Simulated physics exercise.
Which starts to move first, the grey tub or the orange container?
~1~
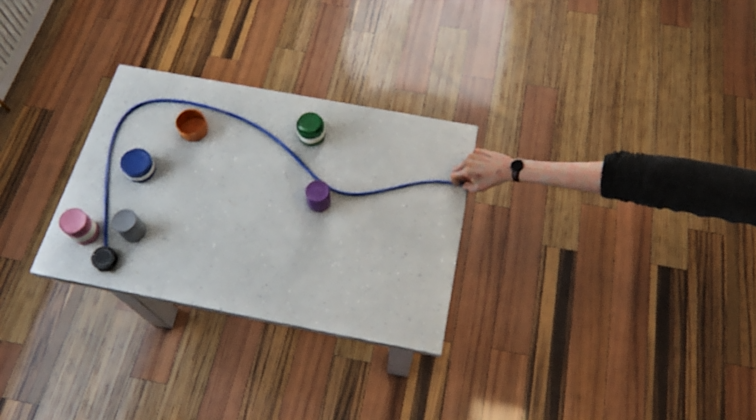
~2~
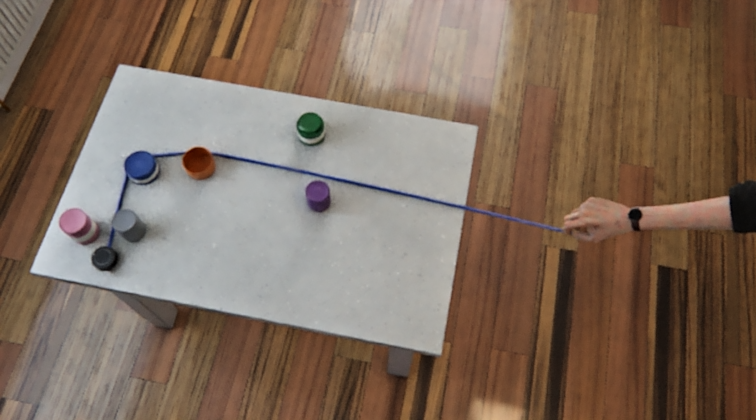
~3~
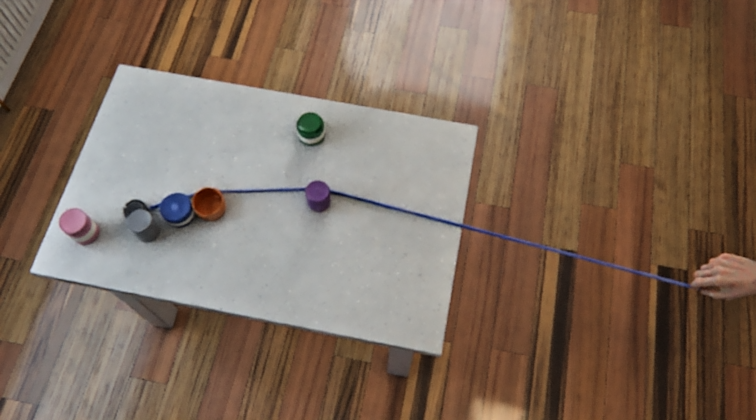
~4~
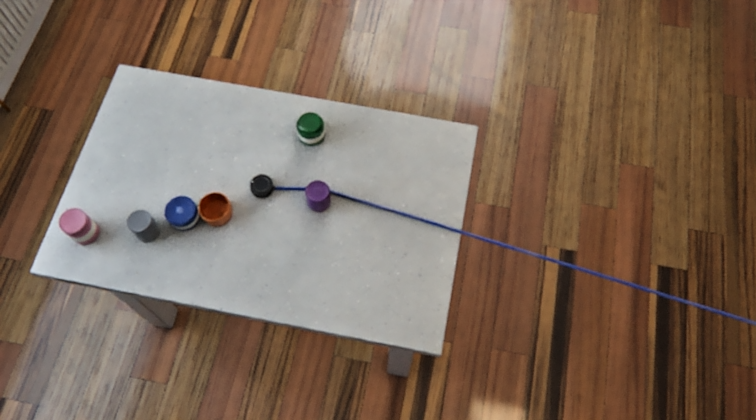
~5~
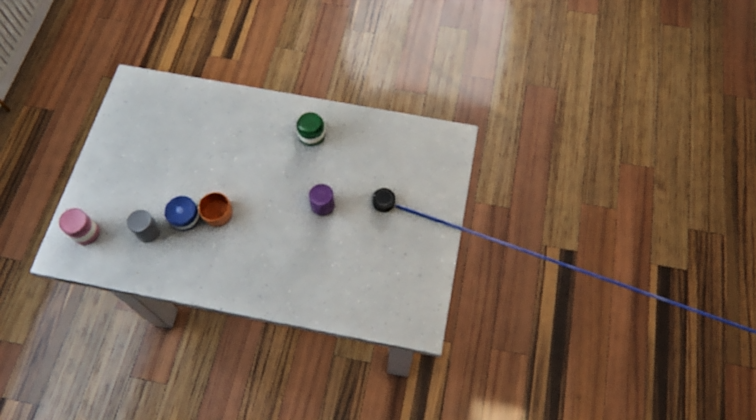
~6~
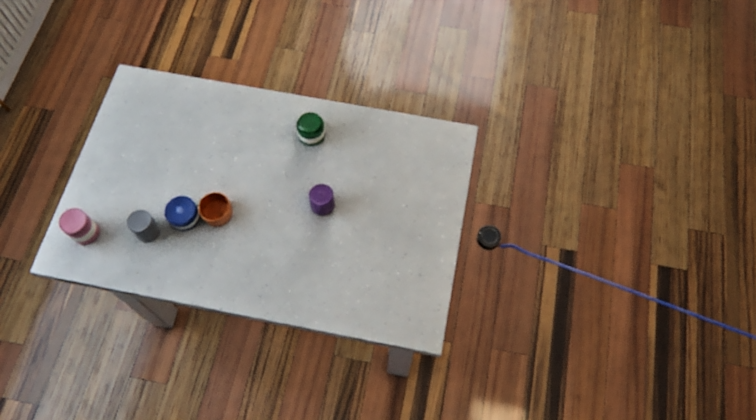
The orange container starts to move first, pulled down the table by the tightening cord. The grey tub only shifts slightly to the right after that.
